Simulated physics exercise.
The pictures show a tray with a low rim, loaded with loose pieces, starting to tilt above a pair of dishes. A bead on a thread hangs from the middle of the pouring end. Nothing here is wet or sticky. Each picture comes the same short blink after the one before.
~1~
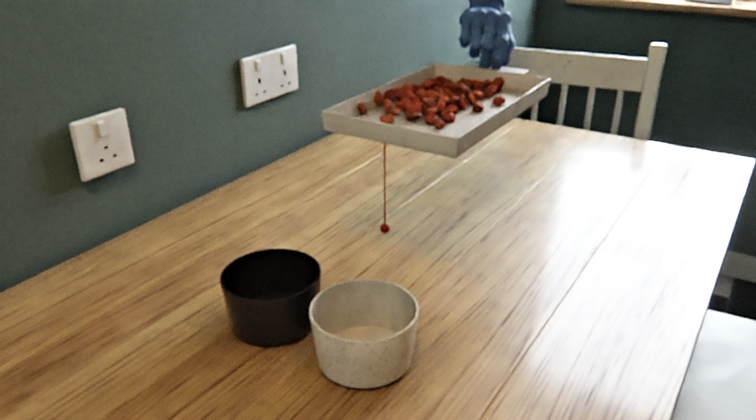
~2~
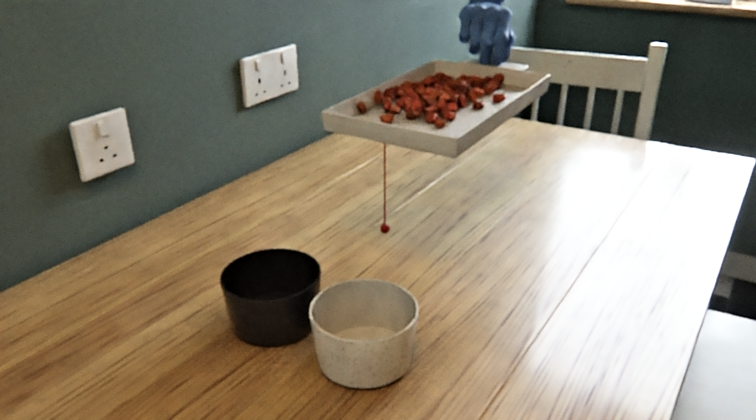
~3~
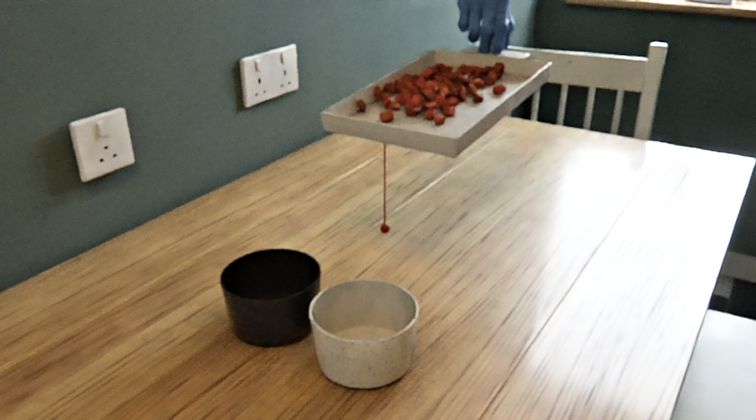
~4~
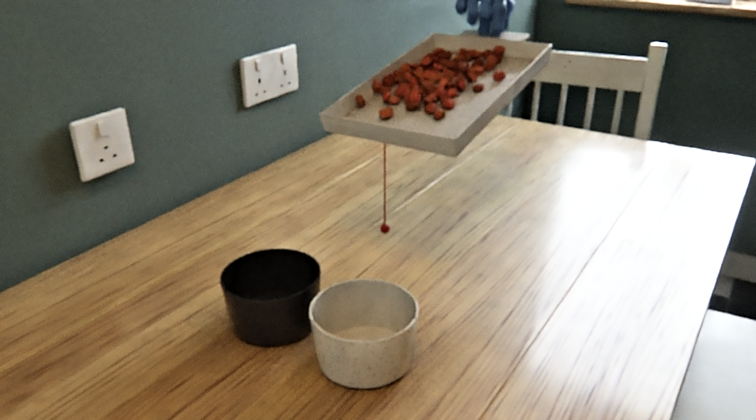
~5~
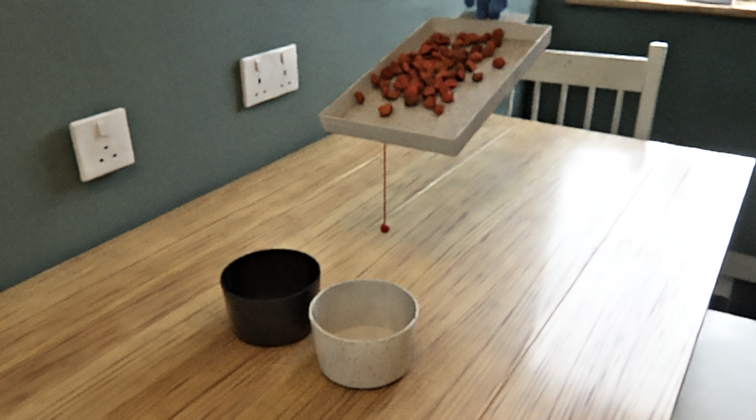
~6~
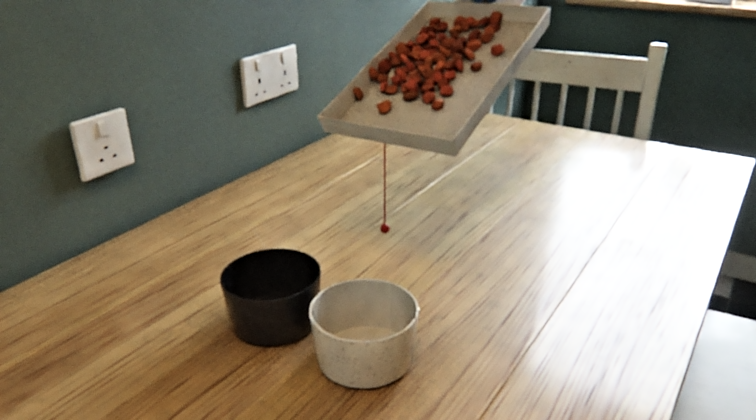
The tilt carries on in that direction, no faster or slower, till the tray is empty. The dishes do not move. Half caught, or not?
They take less than half between them.
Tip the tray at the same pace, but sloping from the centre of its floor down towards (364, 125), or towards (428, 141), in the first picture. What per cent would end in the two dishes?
First some 0, then 0 per cent.
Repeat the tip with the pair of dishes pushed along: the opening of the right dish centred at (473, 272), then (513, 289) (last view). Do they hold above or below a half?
One: The smaller part. Two: Under half.
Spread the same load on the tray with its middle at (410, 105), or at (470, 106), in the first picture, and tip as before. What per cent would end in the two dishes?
The first gives 20 %, the second 10 %.
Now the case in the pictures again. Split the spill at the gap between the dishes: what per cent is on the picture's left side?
Near 20 %.
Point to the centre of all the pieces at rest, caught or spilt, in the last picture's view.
Roughly at (339, 297).
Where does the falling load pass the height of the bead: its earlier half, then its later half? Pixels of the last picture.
At about (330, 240), then at (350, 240).
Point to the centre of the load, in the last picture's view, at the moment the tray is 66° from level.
Roughly at (362, 118).
Just after the last frame, tray tipped steeply; almost all on the tray; about a tenth in the air.
A moment on, tray tipped past a quarter turn; roughly a third on the tray; just a few in the right dish; about a tenth in the left dish; roughly a third outside both; about a tenth in the air.
Further on, tray tipped past a quarter turn; just a few in the right dish; about a tenth in the left dish; the larger part outside both.
When it is over, tray tipped past a quarter turn; just a few in the right dish; about a tenth in the left dish; the larger part outside both.
